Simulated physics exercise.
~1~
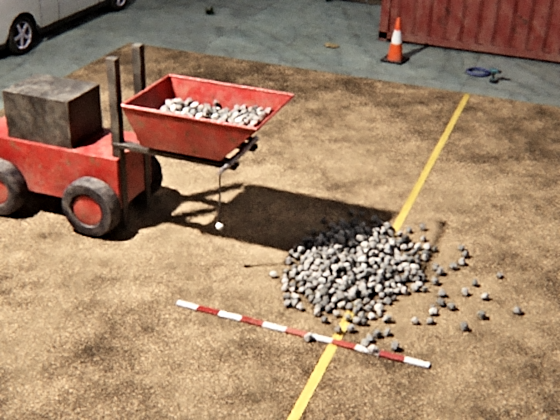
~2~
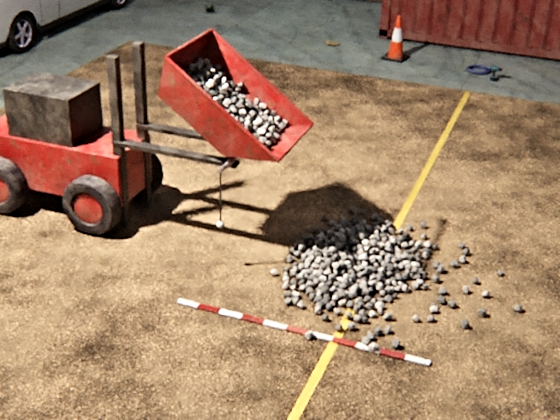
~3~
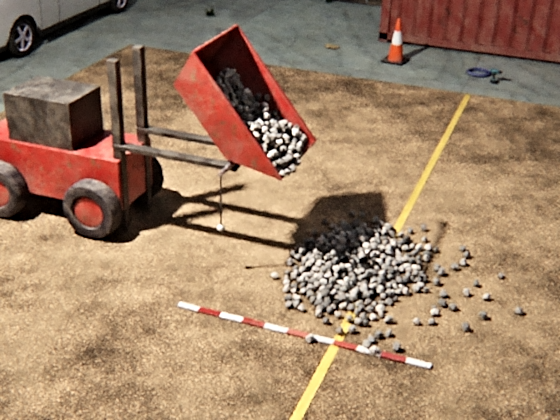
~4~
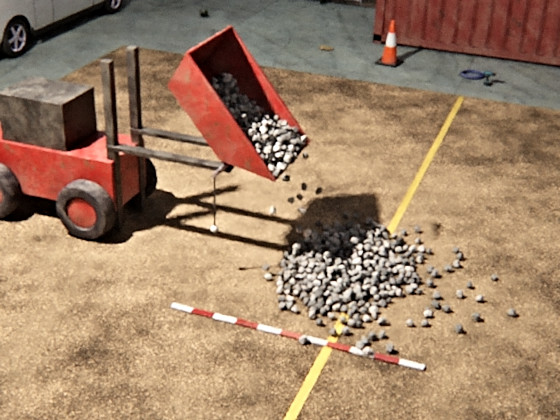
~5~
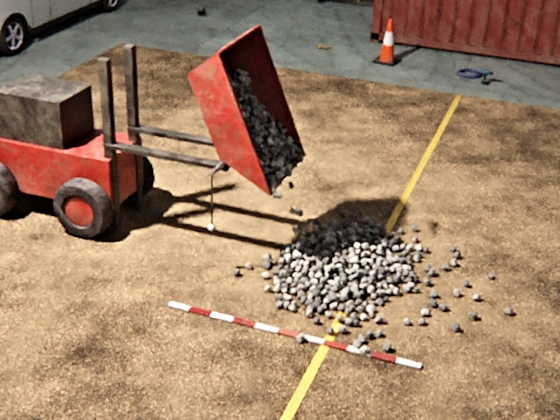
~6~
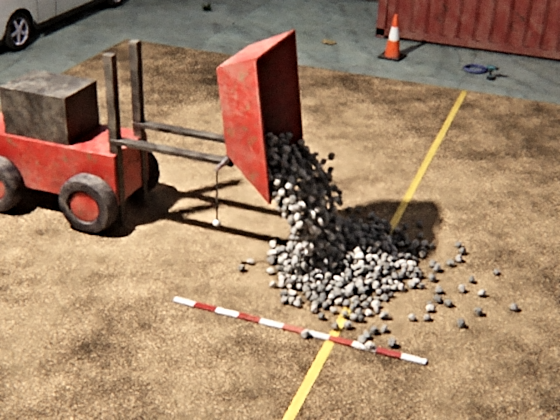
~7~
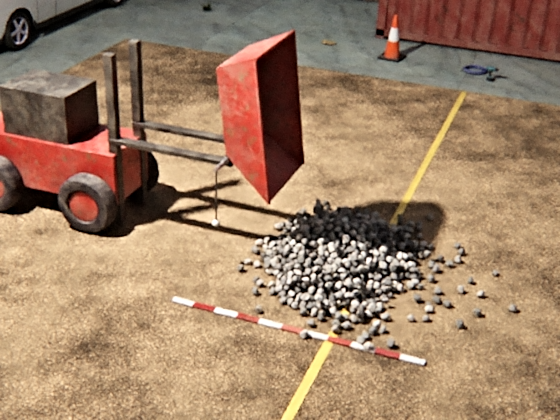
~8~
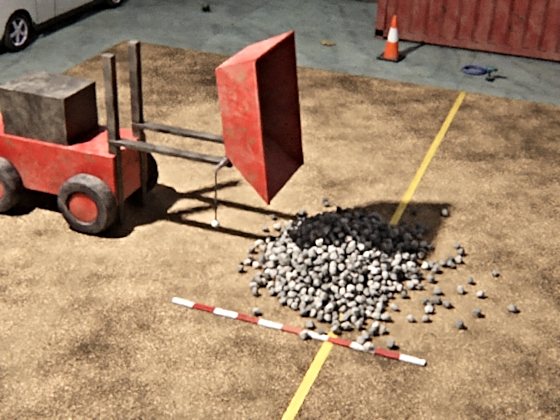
The footage shows a red forklift tipping its red skip of grey stones beside a loose pile lying across a yellow line. The skip tilts, pauses as a few stones drop, then tips steeply, pouring the rest onto the pile, which ends broader, mostly left of the line, below the empty skip.
